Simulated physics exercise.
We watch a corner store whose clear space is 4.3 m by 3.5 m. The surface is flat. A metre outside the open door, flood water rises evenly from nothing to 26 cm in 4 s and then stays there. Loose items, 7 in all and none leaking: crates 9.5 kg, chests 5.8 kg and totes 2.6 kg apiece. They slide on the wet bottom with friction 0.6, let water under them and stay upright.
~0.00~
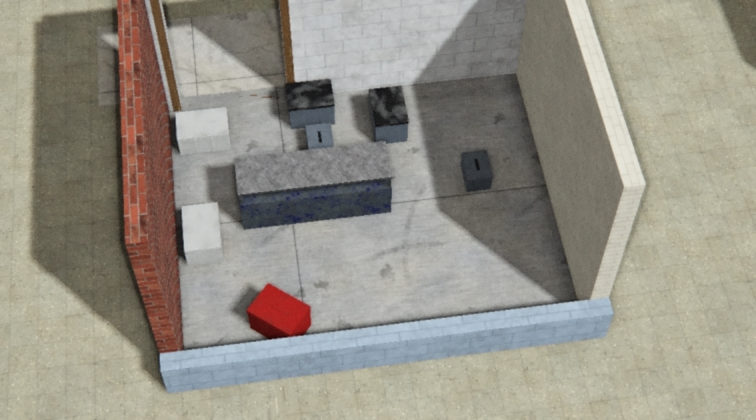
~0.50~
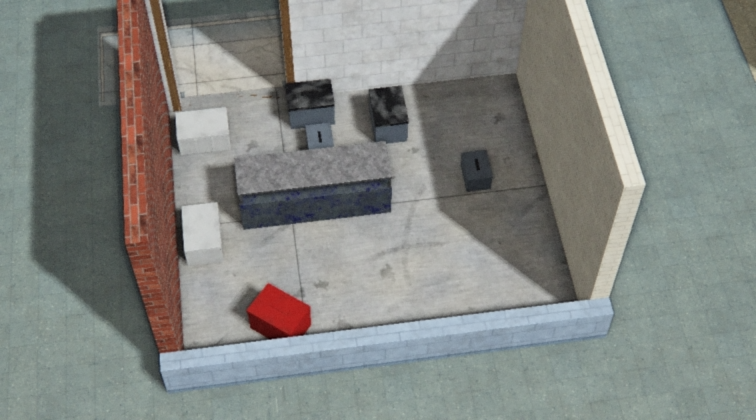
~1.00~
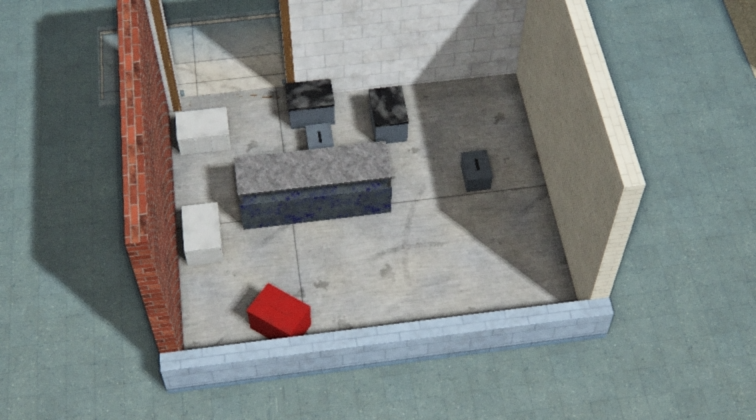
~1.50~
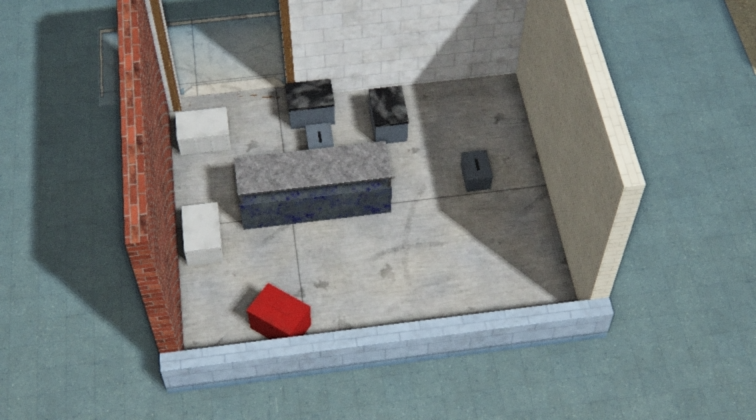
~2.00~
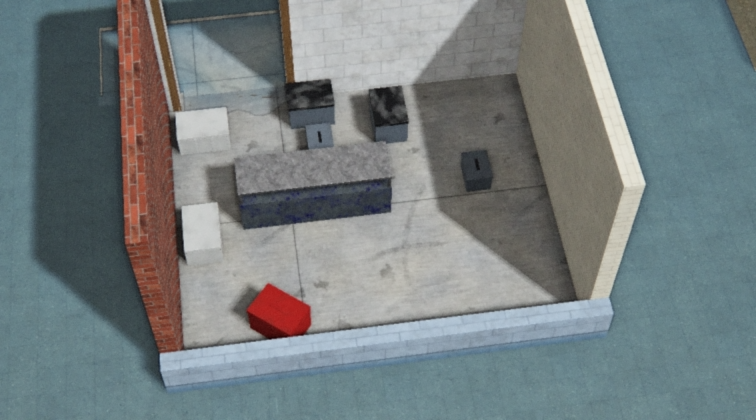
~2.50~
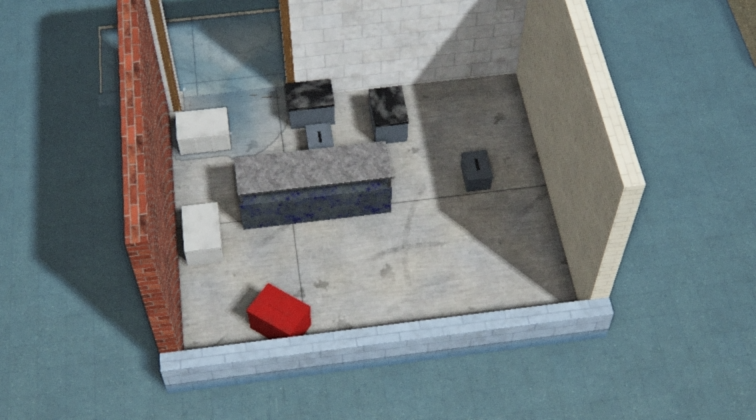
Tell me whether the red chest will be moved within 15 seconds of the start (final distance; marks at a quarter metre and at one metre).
Red chest gets carried off.
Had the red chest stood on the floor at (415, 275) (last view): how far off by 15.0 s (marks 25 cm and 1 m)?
It travels far.
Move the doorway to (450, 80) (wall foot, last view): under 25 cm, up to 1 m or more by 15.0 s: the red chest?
In that case the red chest travels far.
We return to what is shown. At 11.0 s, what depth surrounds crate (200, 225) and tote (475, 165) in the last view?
Roughly 11 and 17 cm.
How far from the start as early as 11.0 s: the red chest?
About 300 cm.
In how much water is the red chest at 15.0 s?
About 18 cm.
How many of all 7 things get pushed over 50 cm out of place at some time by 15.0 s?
I count 7.
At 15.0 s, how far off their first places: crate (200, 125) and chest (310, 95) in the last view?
In that order: 200 cm, 60 cm.
After 3.5 s the red chest is near (279, 308), 0.0 m from its start, aground; 0 afloat.
After 6.8 s the red chest is near (375, 286), 1.0 m from its start, afloat; 6 afloat.
After 11.0 s the red chest is near (469, 126), 3.2 m from its start, afloat; 7 afloat.
After 15.0 s the red chest is near (464, 131), 3.0 m from its start, afloat; 7 afloat.
